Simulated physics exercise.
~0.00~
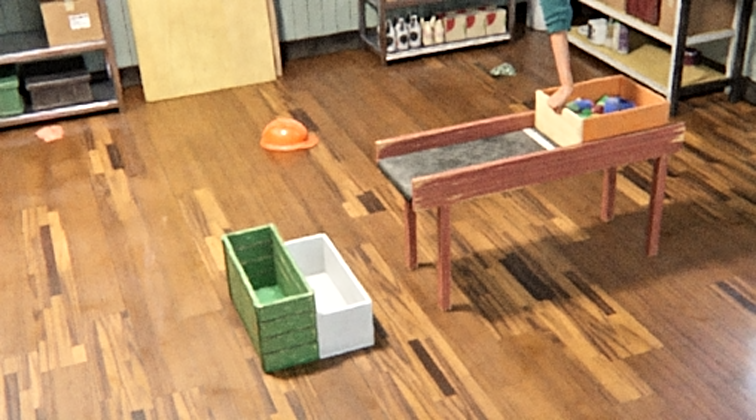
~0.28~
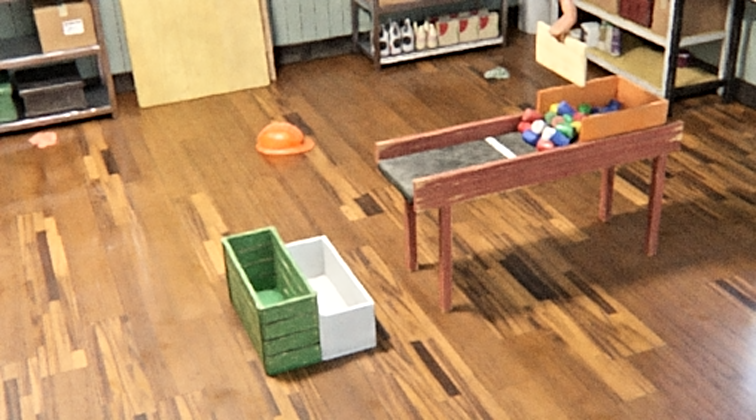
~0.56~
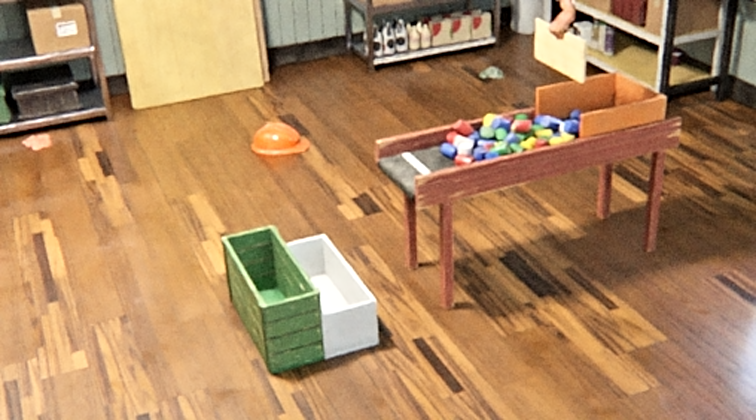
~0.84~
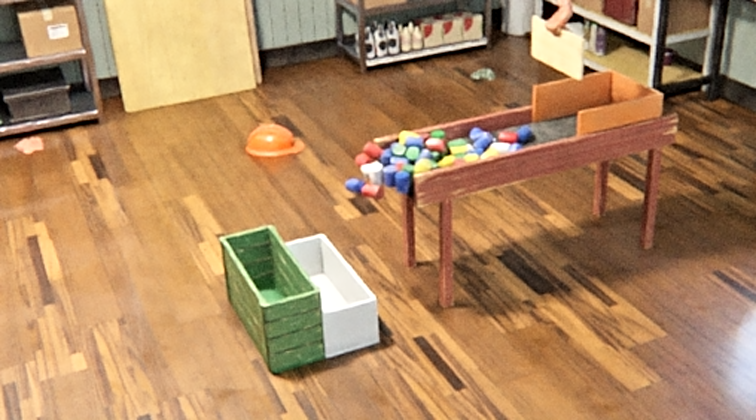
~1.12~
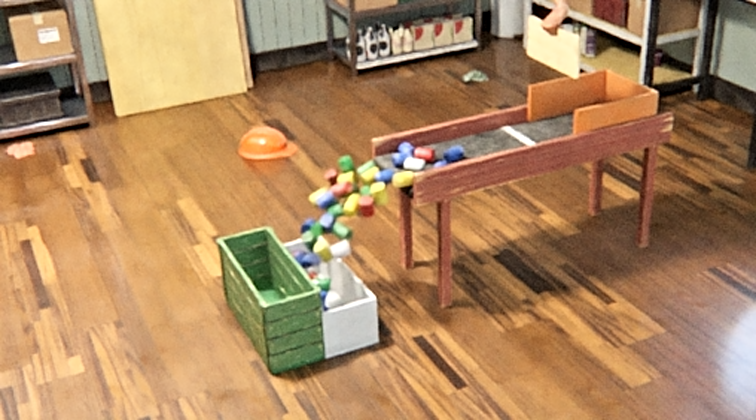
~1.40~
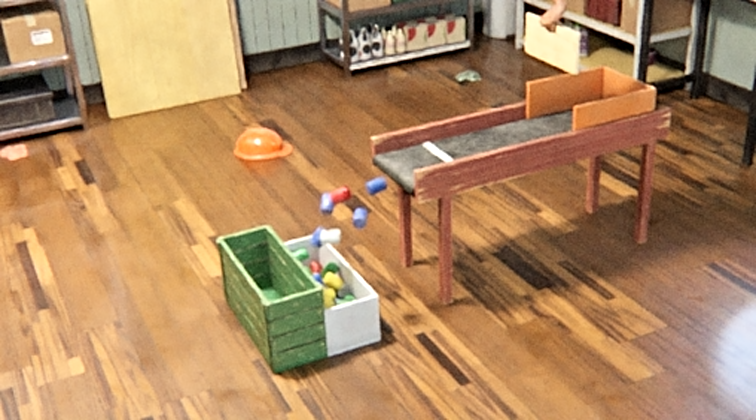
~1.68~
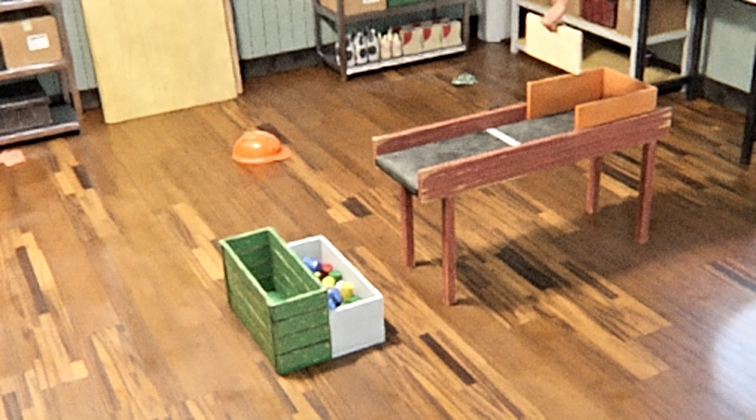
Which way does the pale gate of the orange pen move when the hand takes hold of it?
The gate moves up, lifted by the hand clear of the orange pen.
